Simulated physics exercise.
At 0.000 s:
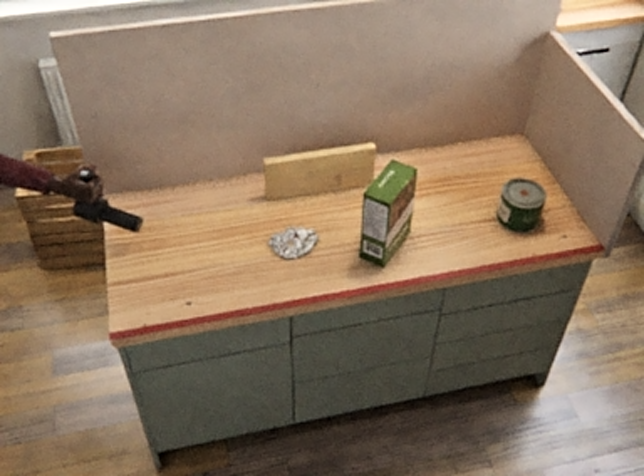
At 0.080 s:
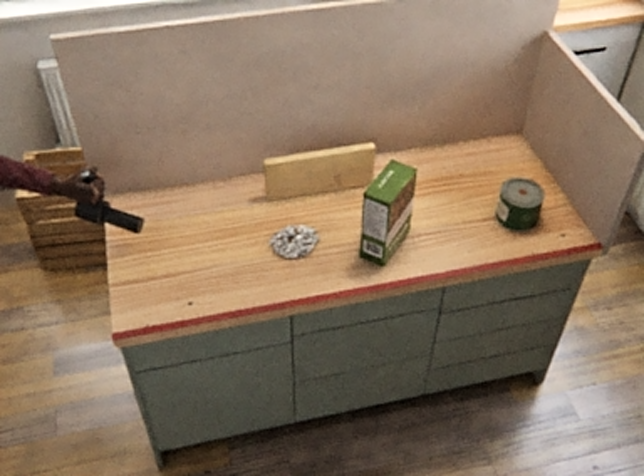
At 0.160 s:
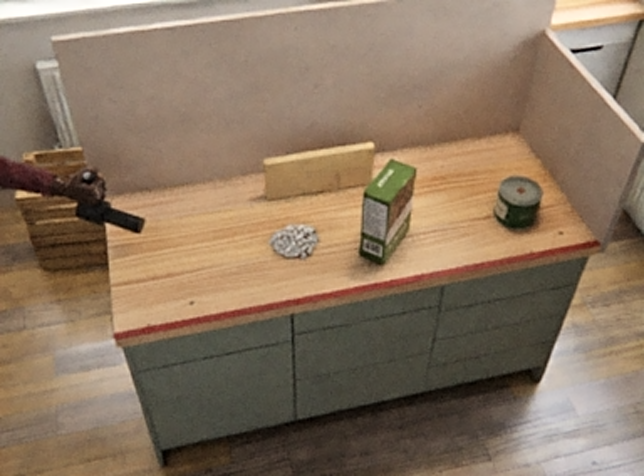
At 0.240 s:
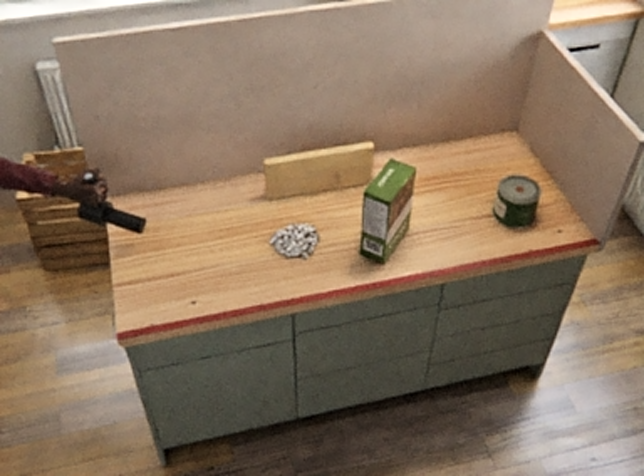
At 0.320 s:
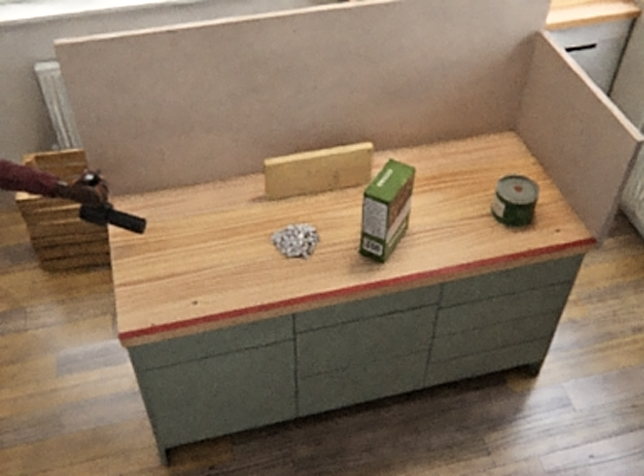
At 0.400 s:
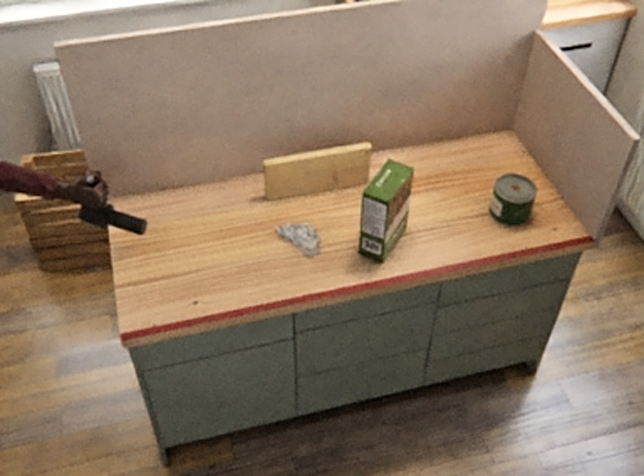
At first, a gloved hand at the left points a dark hair dryer across a wooden counter, where a pile of small pale foam beads lies still near a green carton, a round tin and a board. Then some of the beads shift slightly to the right, while the carton, tin and board stay put.
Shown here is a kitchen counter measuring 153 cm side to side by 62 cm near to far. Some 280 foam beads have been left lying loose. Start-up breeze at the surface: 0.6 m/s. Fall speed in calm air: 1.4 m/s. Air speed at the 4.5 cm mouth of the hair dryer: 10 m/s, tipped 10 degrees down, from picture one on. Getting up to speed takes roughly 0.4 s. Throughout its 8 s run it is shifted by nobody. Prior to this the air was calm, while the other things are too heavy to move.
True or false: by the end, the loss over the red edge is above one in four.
False.
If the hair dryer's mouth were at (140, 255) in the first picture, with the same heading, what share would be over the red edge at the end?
Then the share would be close to 1 percent.
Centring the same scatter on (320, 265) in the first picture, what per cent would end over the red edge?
Share at the end: About 70 %.
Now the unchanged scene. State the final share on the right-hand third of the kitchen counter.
I'd put it at about 100 percent.
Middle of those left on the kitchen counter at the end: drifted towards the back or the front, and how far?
Toward the rear, roughly 20 cm.
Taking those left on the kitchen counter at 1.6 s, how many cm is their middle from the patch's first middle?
The centre sits some 40 cm from where it began.
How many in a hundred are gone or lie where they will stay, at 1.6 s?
I reckon around 2 per cent.
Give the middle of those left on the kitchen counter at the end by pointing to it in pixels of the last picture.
Around (505, 157).
After 1.6 s, 2 % are over the red edge; the middle of those still in play is near (399, 195); 2 % have settled or left.
After 2.6 s, 2 % are over the red edge; the middle of those still in play is near (445, 177); 2 % have settled or left.
After 4.4 s, 2 % are over the red edge; the middle of those still in play is near (495, 160); 8 % have settled or left.
After 8.0 s, at the end, 2 % are over the red edge; the middle of those still in play is near (505, 157).
